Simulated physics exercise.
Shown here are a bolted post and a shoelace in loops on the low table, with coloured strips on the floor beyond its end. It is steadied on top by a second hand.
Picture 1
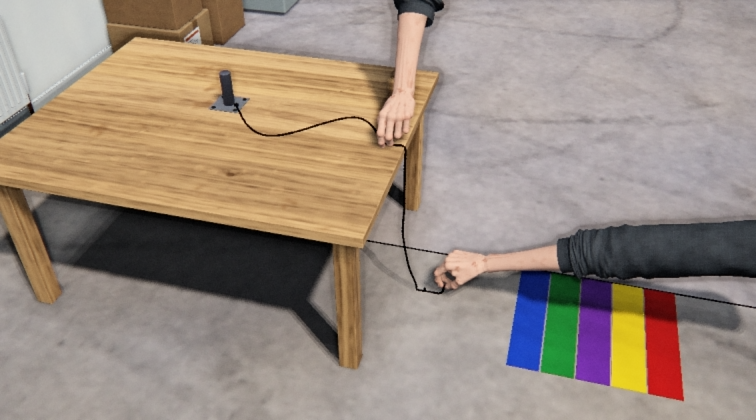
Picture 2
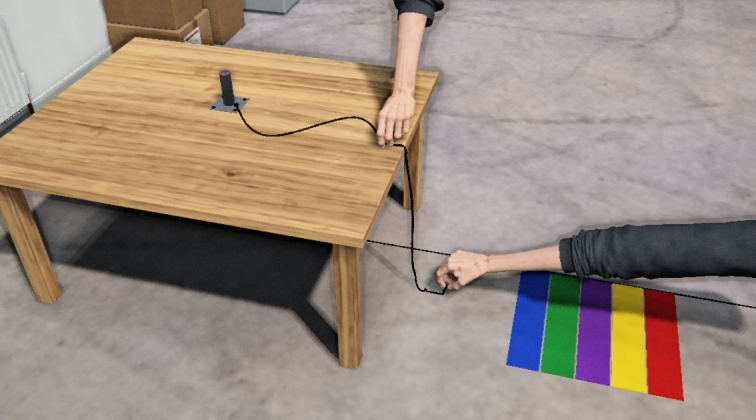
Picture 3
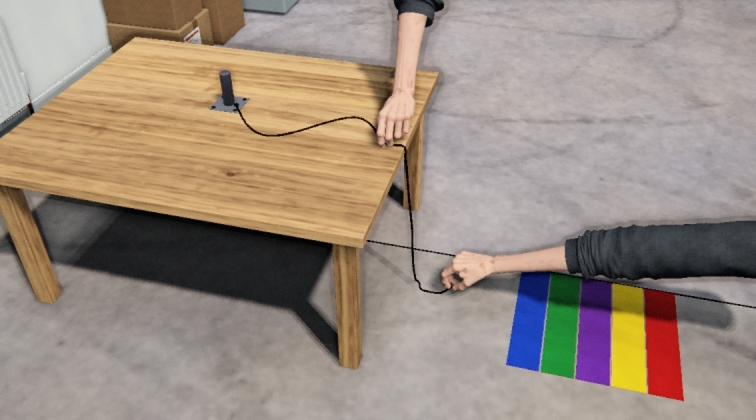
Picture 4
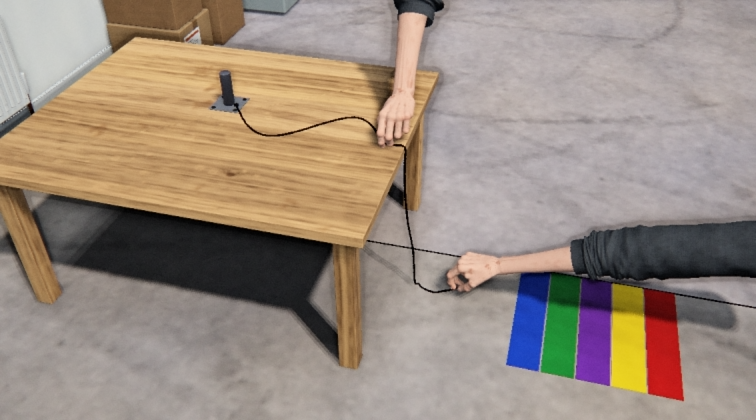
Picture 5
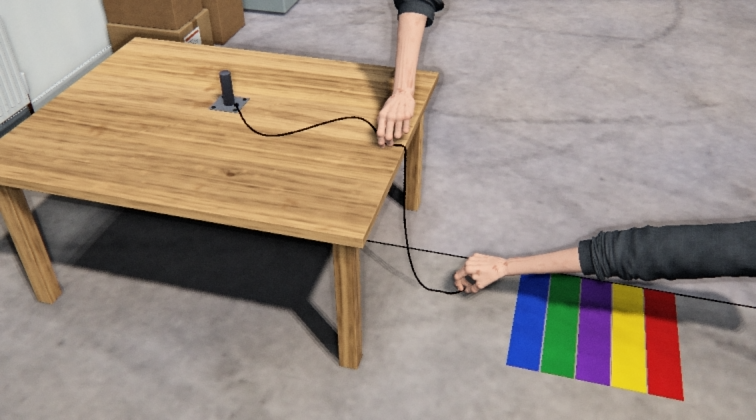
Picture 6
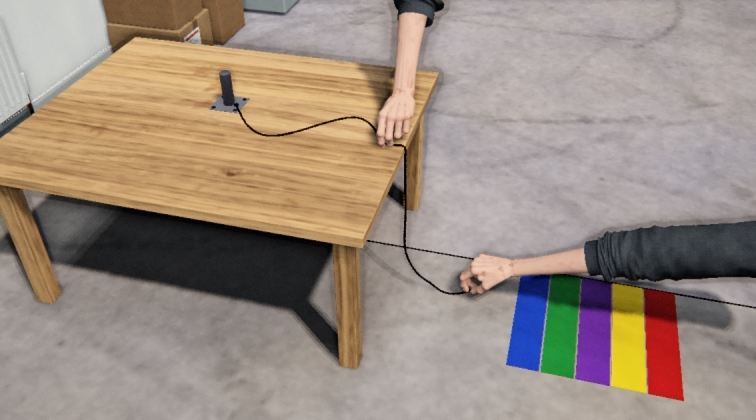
At a wooden table, a hand slowly draws a dark cord's end right toward coloured strips.
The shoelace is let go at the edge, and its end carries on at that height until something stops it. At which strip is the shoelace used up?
At the yellow one.
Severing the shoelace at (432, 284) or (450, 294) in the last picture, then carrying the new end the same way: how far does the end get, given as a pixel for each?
It ends up at (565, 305) the first time and at (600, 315) the second.
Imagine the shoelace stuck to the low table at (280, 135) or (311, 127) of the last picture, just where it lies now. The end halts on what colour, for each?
In order: Purple, then purple.
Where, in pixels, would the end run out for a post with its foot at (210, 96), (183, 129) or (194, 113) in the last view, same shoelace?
About (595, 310), then (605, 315), then (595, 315).
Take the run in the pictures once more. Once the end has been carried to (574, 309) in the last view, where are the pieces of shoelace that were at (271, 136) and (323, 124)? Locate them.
Well, the first one sits at (307, 118), and the second one sits at (355, 129).
A little later, end near (574, 309); over green.
Next, end near (609, 315); over purple.
When it is tight, end near (630, 319); over yellow. The yellow one.
